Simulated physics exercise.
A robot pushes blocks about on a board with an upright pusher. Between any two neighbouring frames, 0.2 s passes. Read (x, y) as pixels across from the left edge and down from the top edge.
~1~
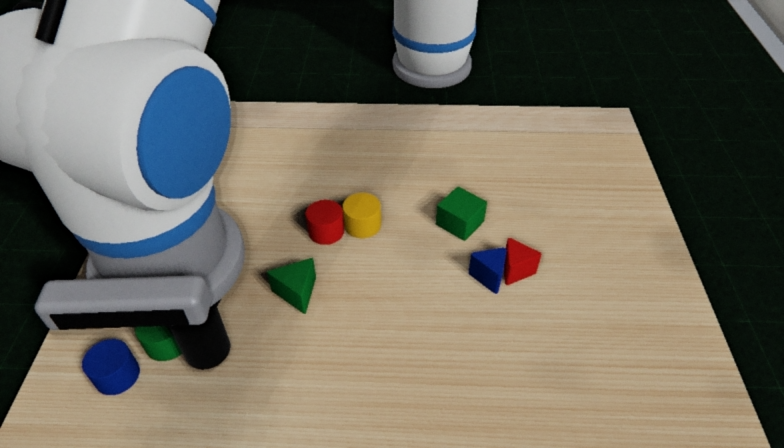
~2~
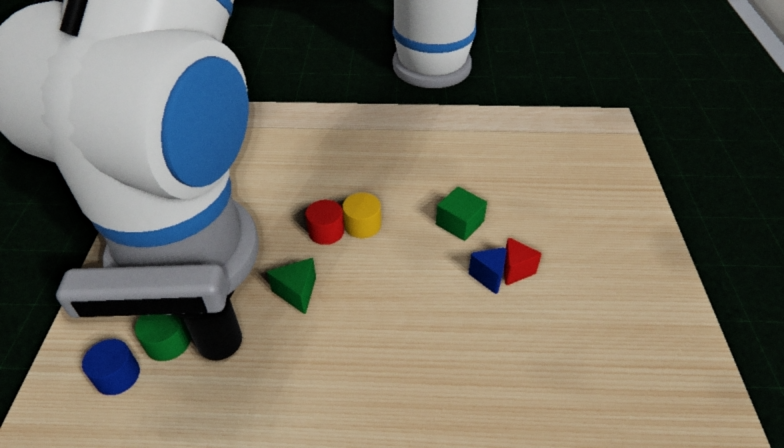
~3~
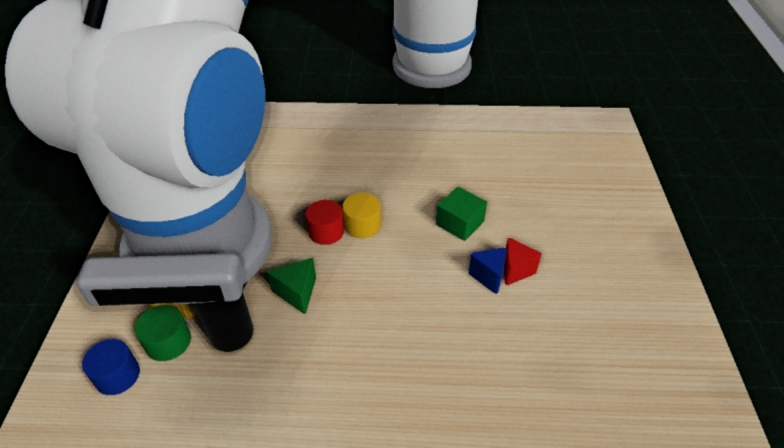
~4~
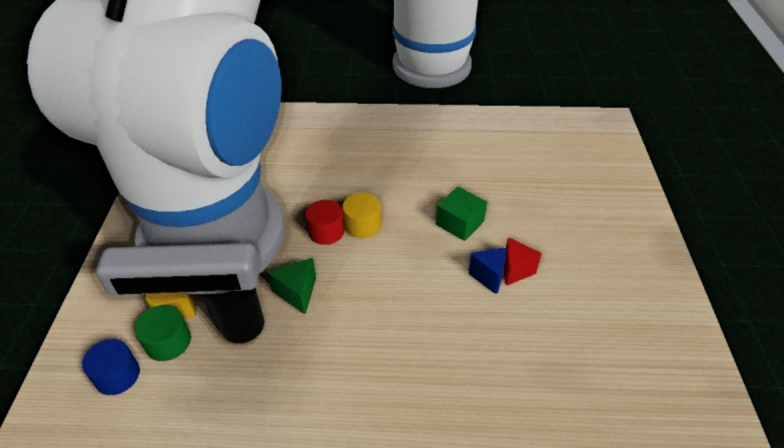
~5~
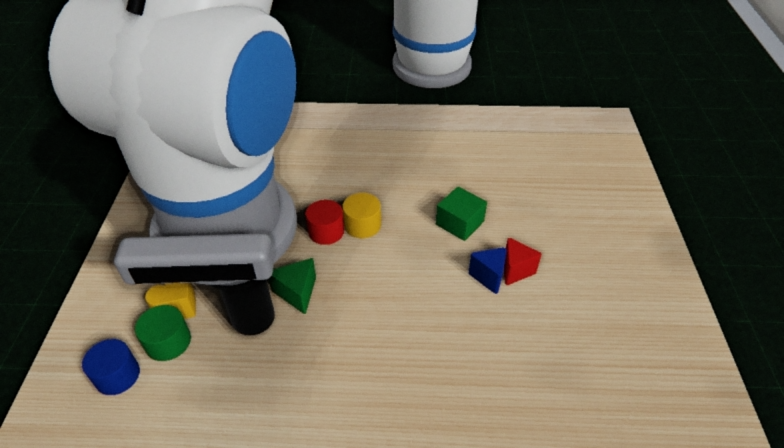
In the video, a white and blue robot arm with a black upright pusher moves a short way right and slightly away from the viewer over a wooden board, revealing a yellow block, while the scattered coloured blocks stay still.
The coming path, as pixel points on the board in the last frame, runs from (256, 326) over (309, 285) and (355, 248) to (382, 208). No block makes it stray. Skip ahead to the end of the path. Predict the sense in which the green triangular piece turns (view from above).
Viewed from above, clockwise.
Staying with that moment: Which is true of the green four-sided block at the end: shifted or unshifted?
Not moved.
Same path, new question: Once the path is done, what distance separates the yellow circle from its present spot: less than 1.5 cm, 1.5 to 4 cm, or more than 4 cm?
Overall it shifts more than 4 cm.
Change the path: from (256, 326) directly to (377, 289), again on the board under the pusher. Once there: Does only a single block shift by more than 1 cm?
Yes, that is what happens.
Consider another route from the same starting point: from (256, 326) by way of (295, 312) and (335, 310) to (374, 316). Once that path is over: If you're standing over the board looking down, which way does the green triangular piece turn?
I'd predict that, seen from above, the green triangular piece rotates counter-clockwise.
The first path, step by step. One third of the way, pusher (310, 276); green triangular piece (334, 246).
Two thirds of the way, pusher (355, 239); green triangular piece (385, 217), turned 15° clockwise; yellow circle (369, 195).
At the end, pusher (382, 199); green triangular piece (409, 202), turned 70° clockwise; red circle still; yellow circle (382, 164); green four-sided block still.
